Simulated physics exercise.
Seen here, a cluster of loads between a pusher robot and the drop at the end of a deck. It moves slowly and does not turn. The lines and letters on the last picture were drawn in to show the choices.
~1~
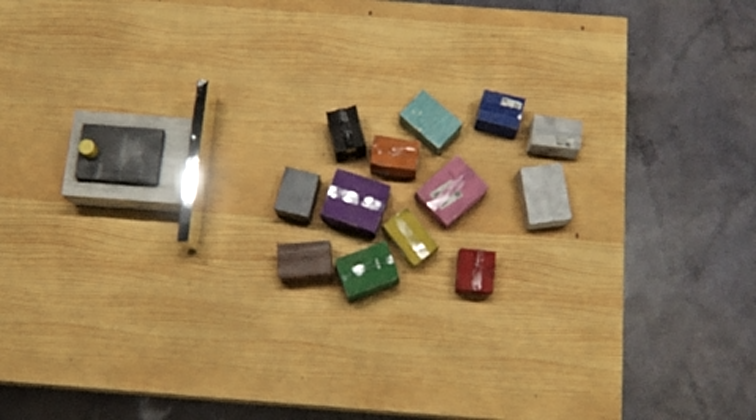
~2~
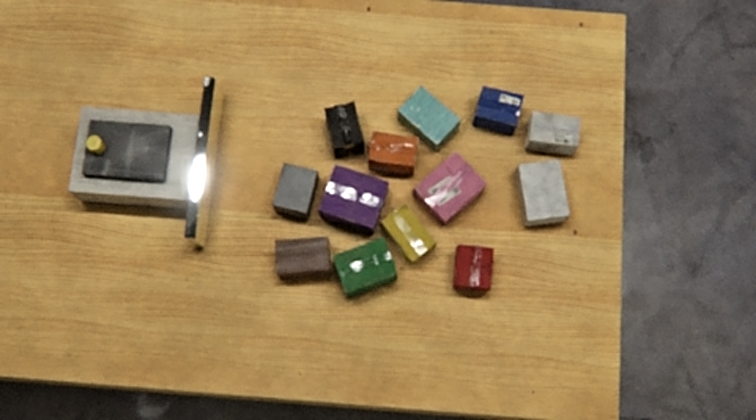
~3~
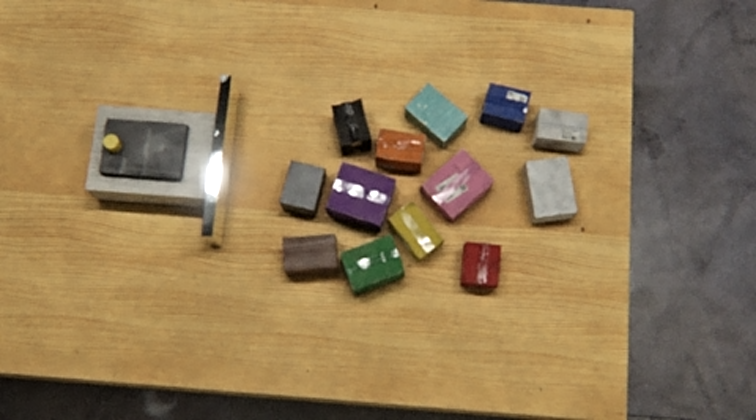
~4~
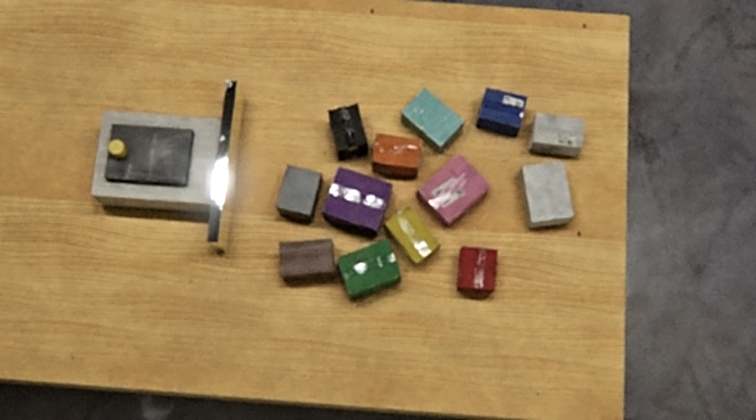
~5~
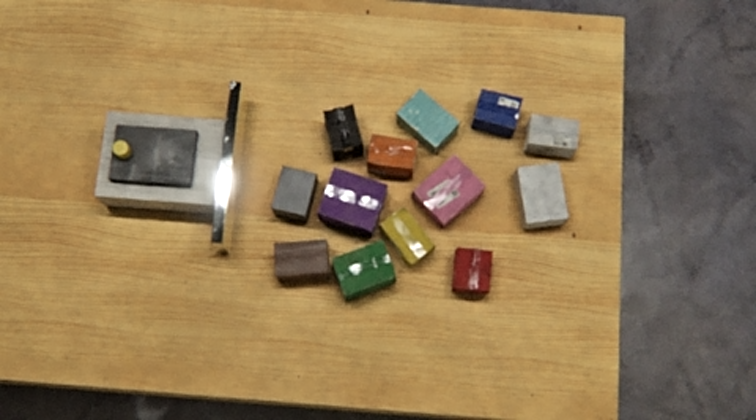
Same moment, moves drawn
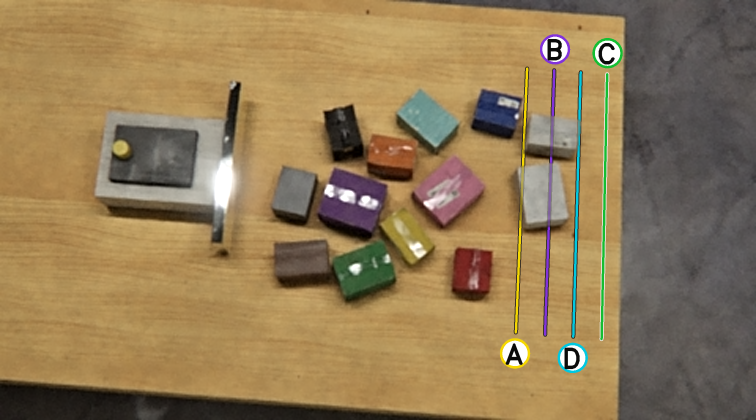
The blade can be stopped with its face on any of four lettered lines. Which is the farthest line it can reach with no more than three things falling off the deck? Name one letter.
B is the last line within the limit.
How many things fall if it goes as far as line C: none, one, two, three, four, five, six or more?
By then, six or more.
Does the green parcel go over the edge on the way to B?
By then, no.
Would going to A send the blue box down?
By then, no.
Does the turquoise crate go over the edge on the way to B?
By then, no.
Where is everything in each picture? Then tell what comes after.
Robot (126, 154); orange parcel (395, 157); white crate (543, 197), in the first frame.
Robot (133, 151); black box (345, 130), in the second frame.
Robot (150, 149); green parcel (373, 265), in the third frame.
Robot (156, 155); red box (477, 270), in the fourth frame.
Robot (160, 156); purple box (354, 203); grey crate (295, 194); turquoise crate (427, 122), in the fifth frame.
On the marked copy, A at (522, 196); B at (550, 198); C at (604, 202); D at (577, 200).
With B. Early on, robot (277, 164); green parcel (402, 292); brown crate (351, 285).
Further on, robot (393, 173); white crate (623, 197); pink parcel (577, 187).
At the end, robot (486, 180); pink parcel over the edge; white crate over the edge; two fallen.
As for the rest, A is within the limit but short; C drops eight; D drops four.
